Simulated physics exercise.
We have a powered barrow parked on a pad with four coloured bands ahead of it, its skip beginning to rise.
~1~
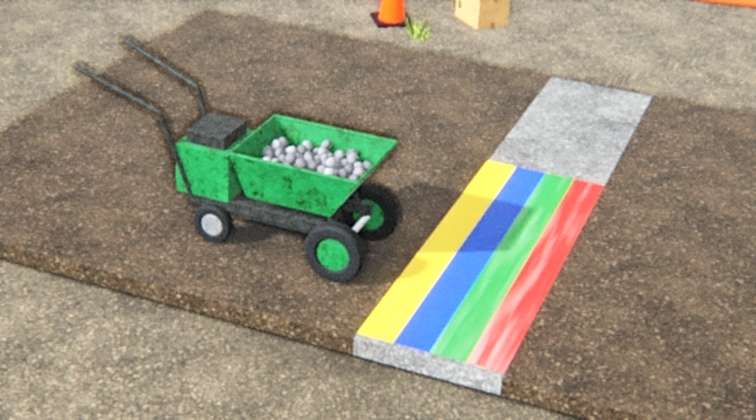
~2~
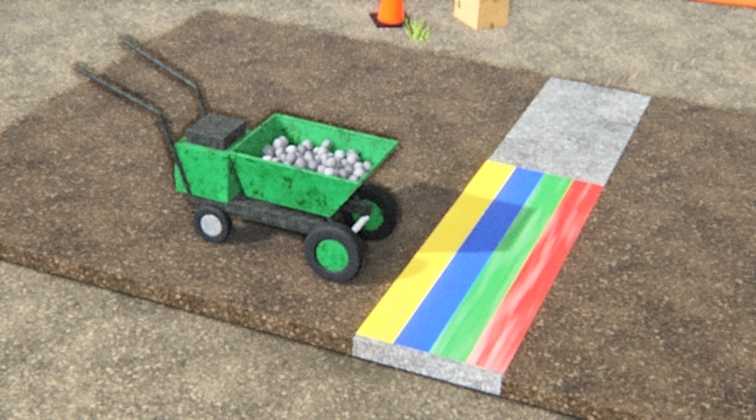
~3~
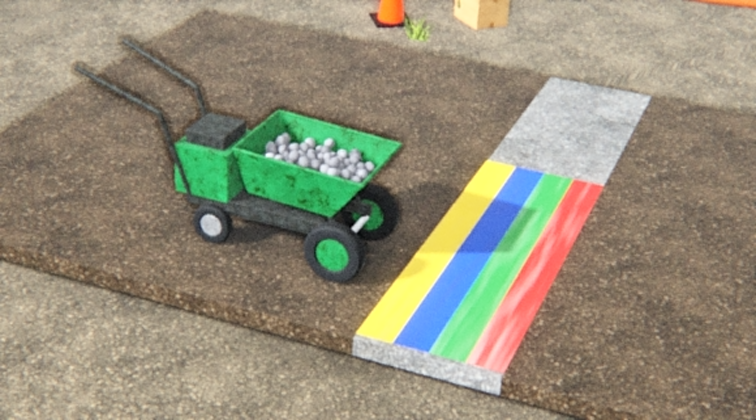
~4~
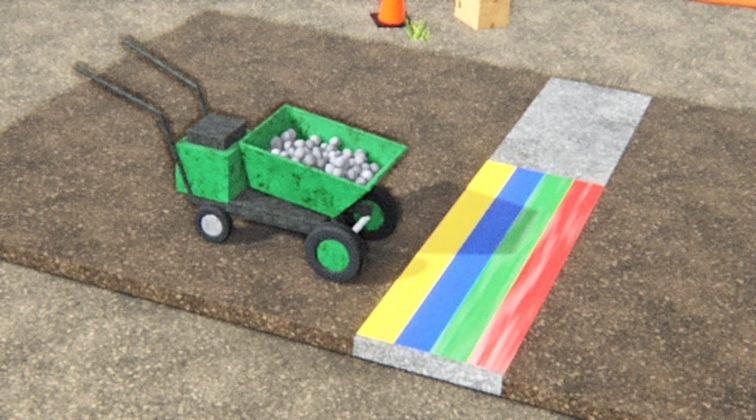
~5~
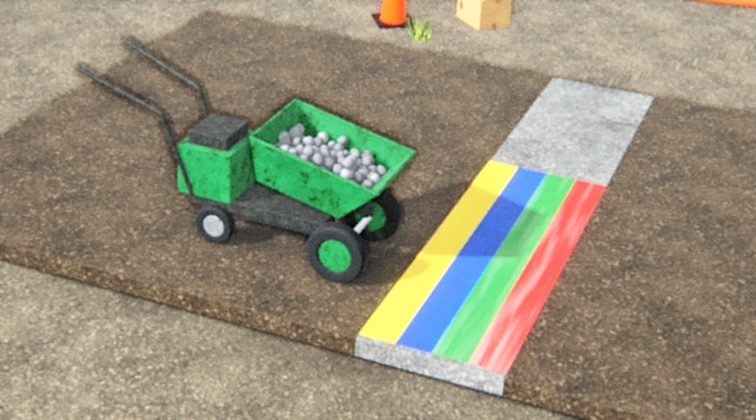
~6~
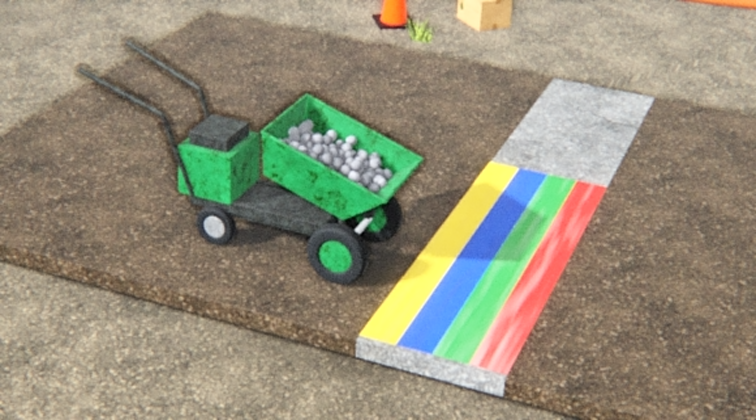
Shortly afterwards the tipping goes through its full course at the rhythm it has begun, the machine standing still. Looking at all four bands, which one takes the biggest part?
That would be the blue band.
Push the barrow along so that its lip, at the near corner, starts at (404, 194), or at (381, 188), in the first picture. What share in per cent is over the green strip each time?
The first spot gives roughly 40 %; the second gives roughly 40 %.
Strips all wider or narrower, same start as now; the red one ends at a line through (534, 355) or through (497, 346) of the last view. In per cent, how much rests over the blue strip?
Roughly 40 per cent first, then 30 per cent.
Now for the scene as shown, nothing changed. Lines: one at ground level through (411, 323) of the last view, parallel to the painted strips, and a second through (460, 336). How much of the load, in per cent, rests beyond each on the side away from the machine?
Respectively 80 and 30 %.
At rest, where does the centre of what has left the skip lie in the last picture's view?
Somewhere around (472, 285) in the last picture.
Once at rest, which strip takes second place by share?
Next in line is that green strip.
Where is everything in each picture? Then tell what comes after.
In the first frame, lip of the skip near (358, 183), level; top of the load near (309, 160), round cobbles; yellow strip near (392, 314); blue strip near (427, 323); green strip near (463, 333); red strip near (500, 342).
In the second frame, lip of the skip near (359, 184), level; top of the load near (299, 168).
In the third frame, lip of the skip near (362, 186), tipped barely; top of the load near (301, 166).
In the fourth frame, lip of the skip near (368, 189), tipped a little; top of the load near (292, 154).
In the fifth frame, lip of the skip near (377, 194), tipped a little; top of the load near (300, 150).
In the sixth frame, lip of the skip near (385, 202), tipped clearly; top of the load near (301, 148); yellow strip near (395, 316); blue strip near (430, 325); green strip near (466, 334); red strip near (502, 344).
Shortly afterwards, skip tipped steeply; the whole lot in the skip.
Next, skip tipped right over; the bulk in the skip; only a few over the yellow strip; near a quarter over the blue strip; only a few over the green strip; only a few falling.
Some moments later, skip tipped right over; a little in the skip; a little over the yellow strip; near a third over the blue strip; near a quarter over the green strip; a little over the red strip; a little off the paint.
In the end, skip tipped right over; a little in the skip; a little over the yellow strip; near a third over the blue strip; near a quarter over the green strip; a little over the red strip; a little off the paint.
